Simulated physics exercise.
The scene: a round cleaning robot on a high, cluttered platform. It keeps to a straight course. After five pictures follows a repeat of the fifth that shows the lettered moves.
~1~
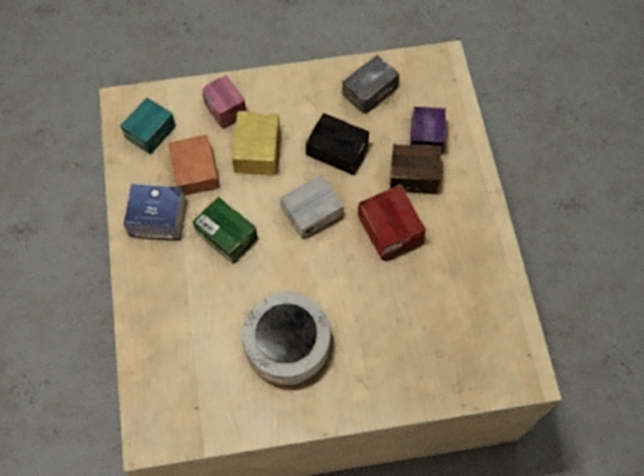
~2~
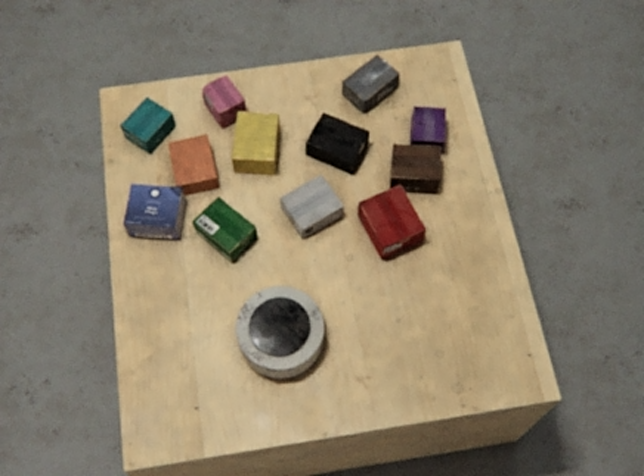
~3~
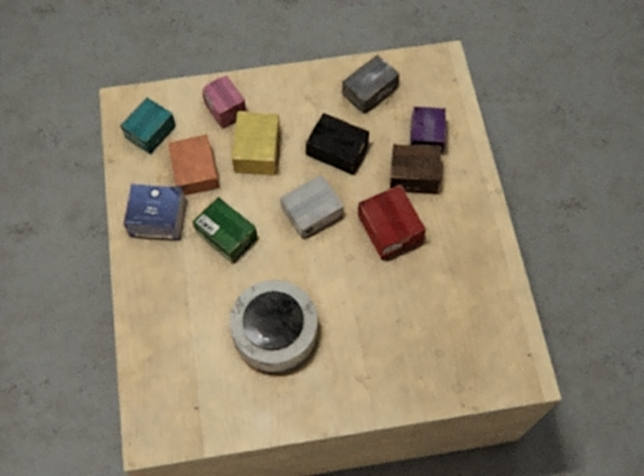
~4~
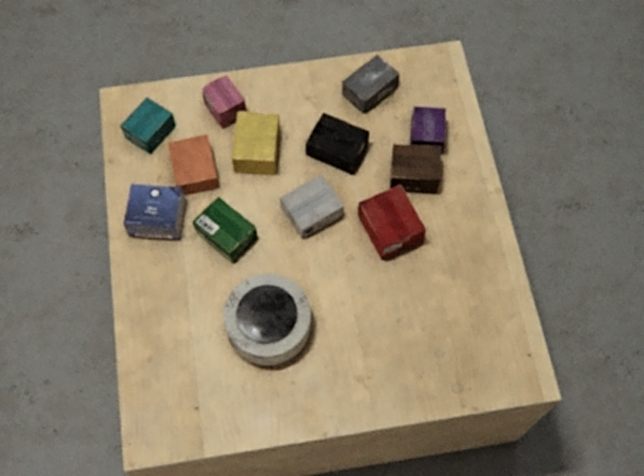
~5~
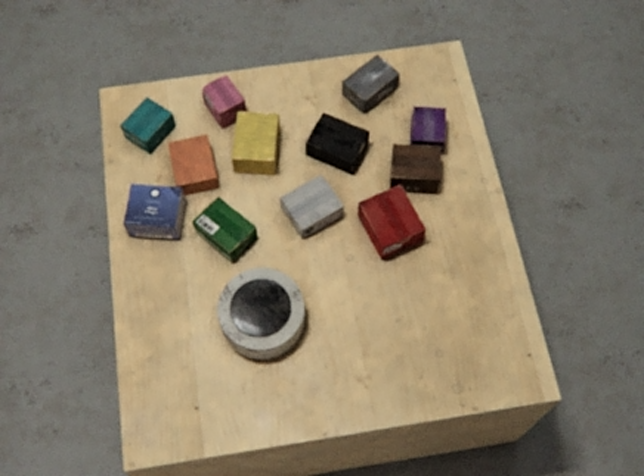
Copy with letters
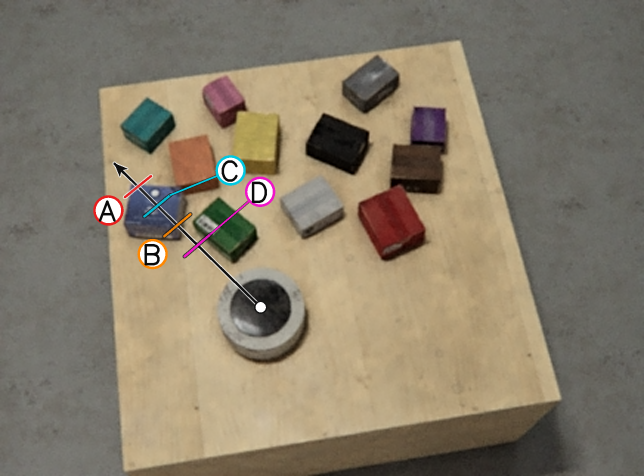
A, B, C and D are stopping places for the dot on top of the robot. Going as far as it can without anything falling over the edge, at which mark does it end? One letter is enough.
Up to mark C.
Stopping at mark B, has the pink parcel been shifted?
No.
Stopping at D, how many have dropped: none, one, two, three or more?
By then, none.
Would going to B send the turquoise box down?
No.
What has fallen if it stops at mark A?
It is the blue box.
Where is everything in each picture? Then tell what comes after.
In the first picture, blue box (156, 212); purple parcel (428, 130); pink parcel (224, 102).
In the second picture, robot (280, 332); turquoise box (148, 126).
In the third picture, robot (274, 325); grey parcel (370, 84).
In the fourth picture, robot (268, 319); orange crate (194, 165).
In the fifth picture, robot (262, 313); yellow crate (257, 143); red parcel (391, 222); black box (338, 143).
On the copy, A at (138, 186); B at (177, 225); C at (157, 206); D at (198, 245); the arrow from (261, 307) to (114, 163); the white dot at (261, 307).
On C. First, robot (223, 275); green parcel (220, 212); pink parcel (224, 102).
Then, robot (186, 239); blue box (136, 193); orange crate (193, 141).
Finally, robot (160, 213); blue box (112, 169); orange crate (193, 139); nothing has fallen.
By contrast, A drops the blue box; B is safe but short; D is safe but short.
